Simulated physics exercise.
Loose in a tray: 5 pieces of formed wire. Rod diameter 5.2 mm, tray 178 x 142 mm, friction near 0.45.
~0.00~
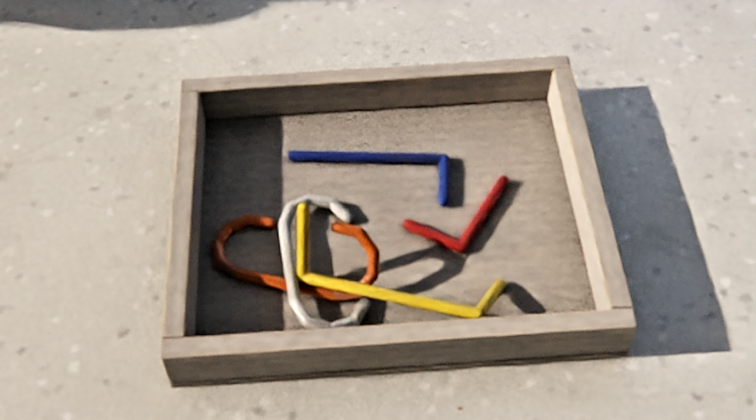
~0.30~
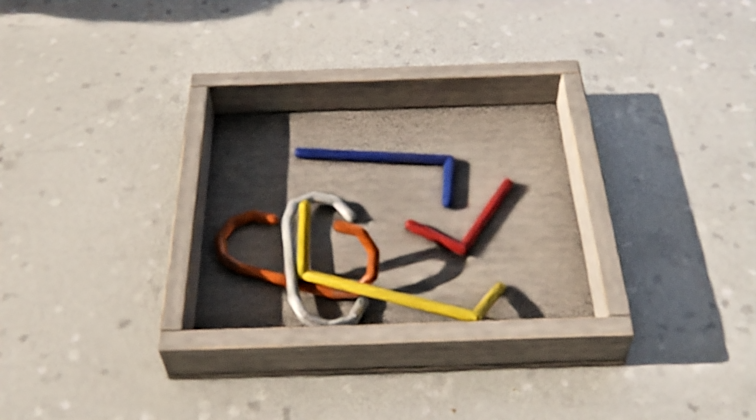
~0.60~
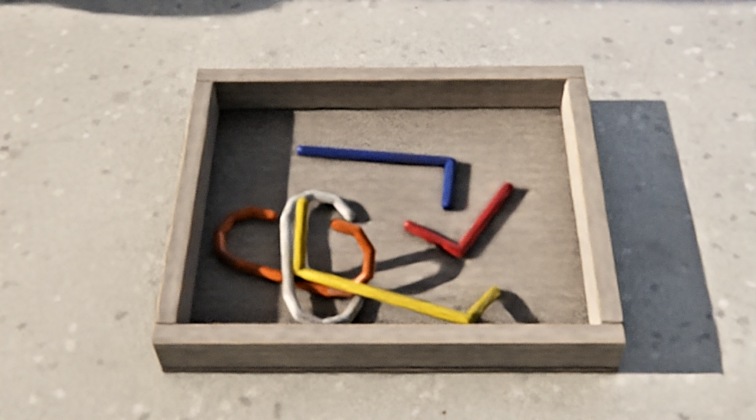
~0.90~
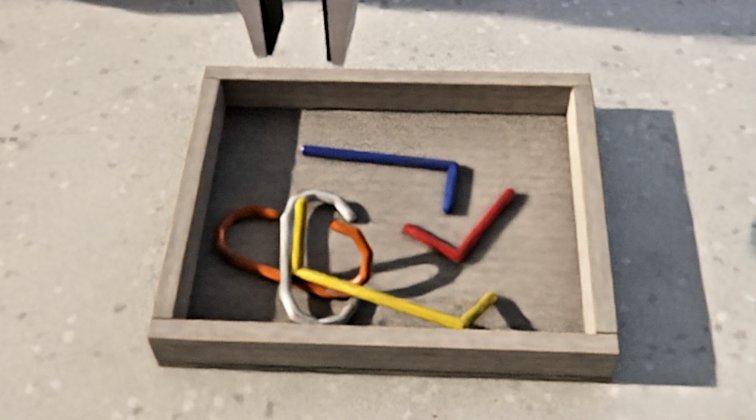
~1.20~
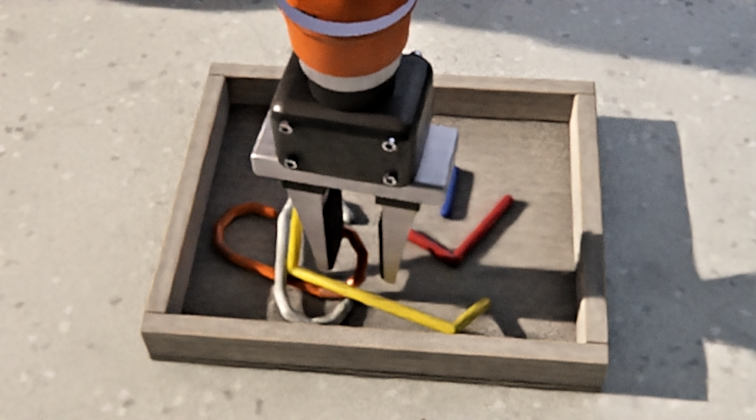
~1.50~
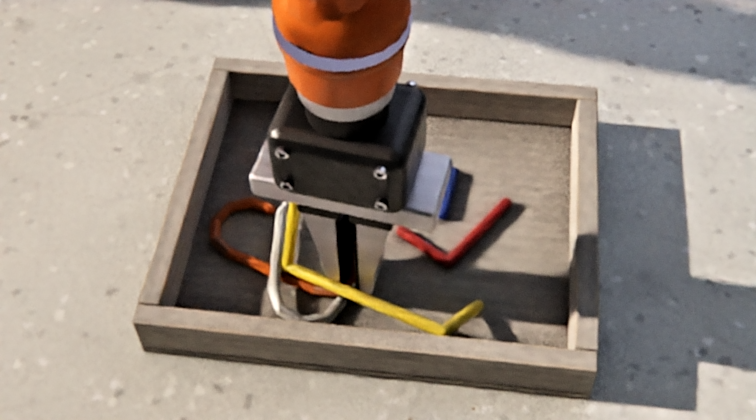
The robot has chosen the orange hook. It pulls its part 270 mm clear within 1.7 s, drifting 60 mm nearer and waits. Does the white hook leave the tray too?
The white hook rises too.
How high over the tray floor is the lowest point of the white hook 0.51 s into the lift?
Some 30 mm up.
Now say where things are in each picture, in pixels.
Fingers out of view, 222 mm above the grip; white hook from (348, 218) to (364, 303), passing under yellow crank; orange hook from (337, 227) to (270, 223), passing under yellow crank, in the first frame.
Fingers out of view, 222 mm above the grip; yellow crank from (305, 206) to (500, 288), passing over orange hook, over white hook; white hook from (351, 217) to (363, 302), passing under yellow crank, in the second frame.
Fingers out of view, 207 mm above the grip; orange hook from (336, 224) to (273, 216), passing under yellow crank; blue key from (447, 205) to (302, 150), in the third frame.
Fingers (303, 19) 111 mm above the grip; red key from (409, 228) to (510, 194), in the fourth frame.
Fingers (361, 241) 14 mm above the grip, in the fifth frame.
Fingers (357, 259) closed on the orange hook, in the sixth frame.
After 2.01 s, lowest point more than 20 mm over the tray floor, orange hook 58 mm, white hook 32 mm.
After 2.43 s, lowest point more than 20 mm over the tray floor, orange hook 159 mm, white hook 132 mm.
After 3.20 s, lowest point more than 20 mm over the tray floor, orange hook 273 mm, white hook 246 mm.
At rest, hanging orange hook 273 mm, white hook 246 mm; the other 3 are down.
